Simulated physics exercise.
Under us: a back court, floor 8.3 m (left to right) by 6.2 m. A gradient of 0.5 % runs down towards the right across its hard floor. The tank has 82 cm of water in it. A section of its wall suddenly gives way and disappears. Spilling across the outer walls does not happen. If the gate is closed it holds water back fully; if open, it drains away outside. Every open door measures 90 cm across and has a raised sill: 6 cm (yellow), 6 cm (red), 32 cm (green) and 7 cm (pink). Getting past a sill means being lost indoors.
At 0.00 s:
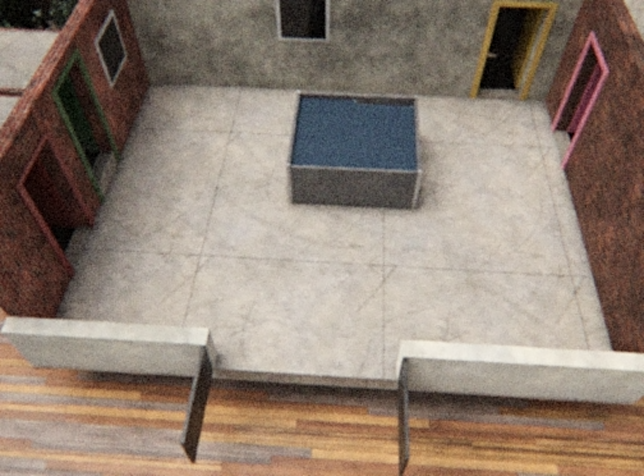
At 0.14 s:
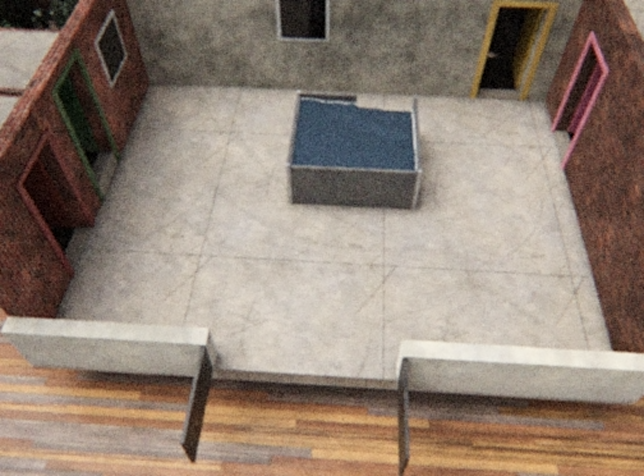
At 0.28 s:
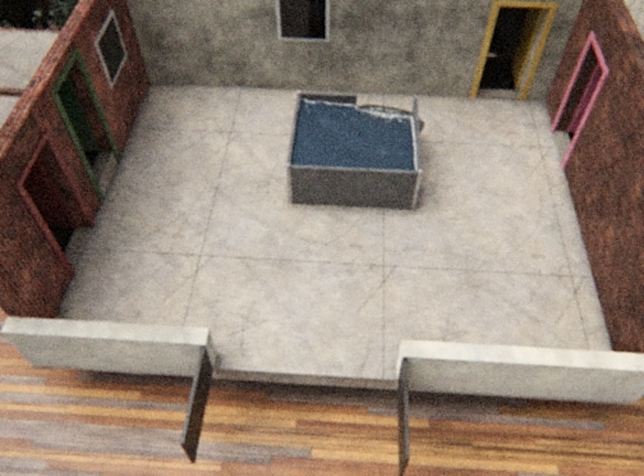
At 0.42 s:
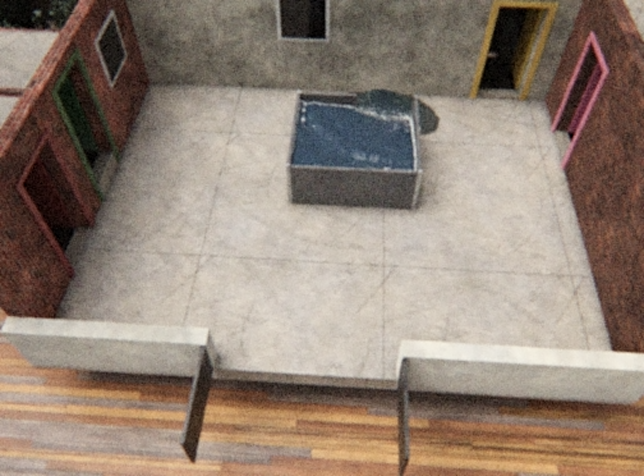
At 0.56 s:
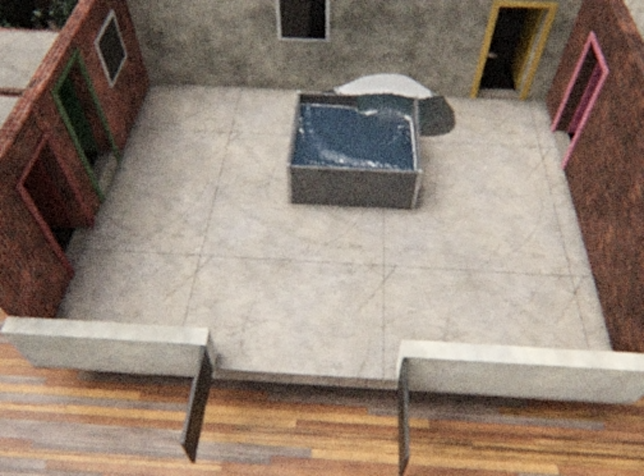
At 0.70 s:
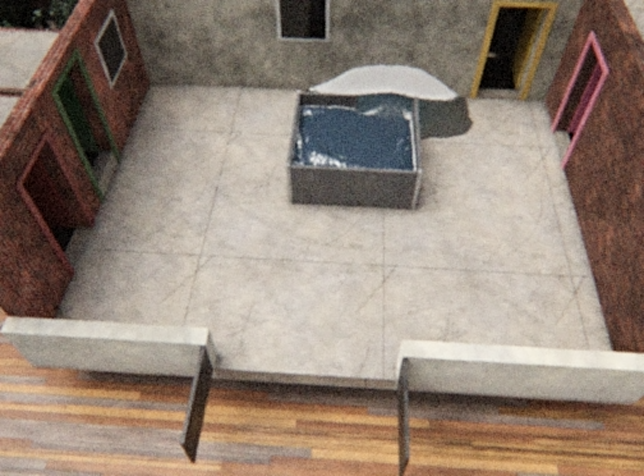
Water pouring from the far side of a square tank in a walled court, spreading across pale floor behind it and rightward.
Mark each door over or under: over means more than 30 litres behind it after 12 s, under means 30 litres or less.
Yellow door over, red door under, green door under, pink door over.
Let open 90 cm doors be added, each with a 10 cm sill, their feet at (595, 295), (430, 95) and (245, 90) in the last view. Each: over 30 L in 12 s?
In turn: Under, past it, under.
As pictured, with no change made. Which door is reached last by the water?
Red.
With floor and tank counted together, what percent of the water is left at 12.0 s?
Close to 82 in a hundred remains.
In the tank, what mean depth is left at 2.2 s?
It averages close to 42 cm.
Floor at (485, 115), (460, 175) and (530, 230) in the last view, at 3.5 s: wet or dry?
First spot submerged, second not yet wet, third submerged.
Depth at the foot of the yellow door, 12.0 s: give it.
The mean depth is around 5.5 cm.
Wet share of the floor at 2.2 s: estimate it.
Close to 30 in a hundred.
After 1.4 s water covers 15 % of the floor and is deepest (57 cm) near (388, 94); yellow door 12 cm at the sill, 0 L in, red door not reached, green door not reached, pink door not reached.
After 2.2 s water covers 30 % of the floor and is deepest (43 cm) near (388, 100); yellow door 12 cm at the sill, 11 L in, red door not reached, green door not reached, pink door 21 cm at the sill, 13 L in.
After 3.5 s water covers 45 % of the floor and is deepest (31 cm) near (388, 100); yellow door 11 cm at the sill, 28 L in, red door not reached, green door 13 cm at the sill, 0 L in, pink door 17 cm at the sill, 99 L in.
After 7.0 s water covers 85 % of the floor and is deepest (16 cm) near (536, 101); yellow door 8 cm at the sill, 73 L in, red door 4 cm at the sill, 0 L in, green door 6 cm at the sill, 0 L in, pink door 12 cm at the sill, 194 L in.
After 12.0 s water covers 95 % of the floor and is deepest (8 cm) near (616, 366); yellow door 6 cm at the sill, 87 L in, red door 4 cm at the sill, 0 L in, green door 3 cm at the sill, 0 L in, pink door 6 cm at the sill, 211 L in.
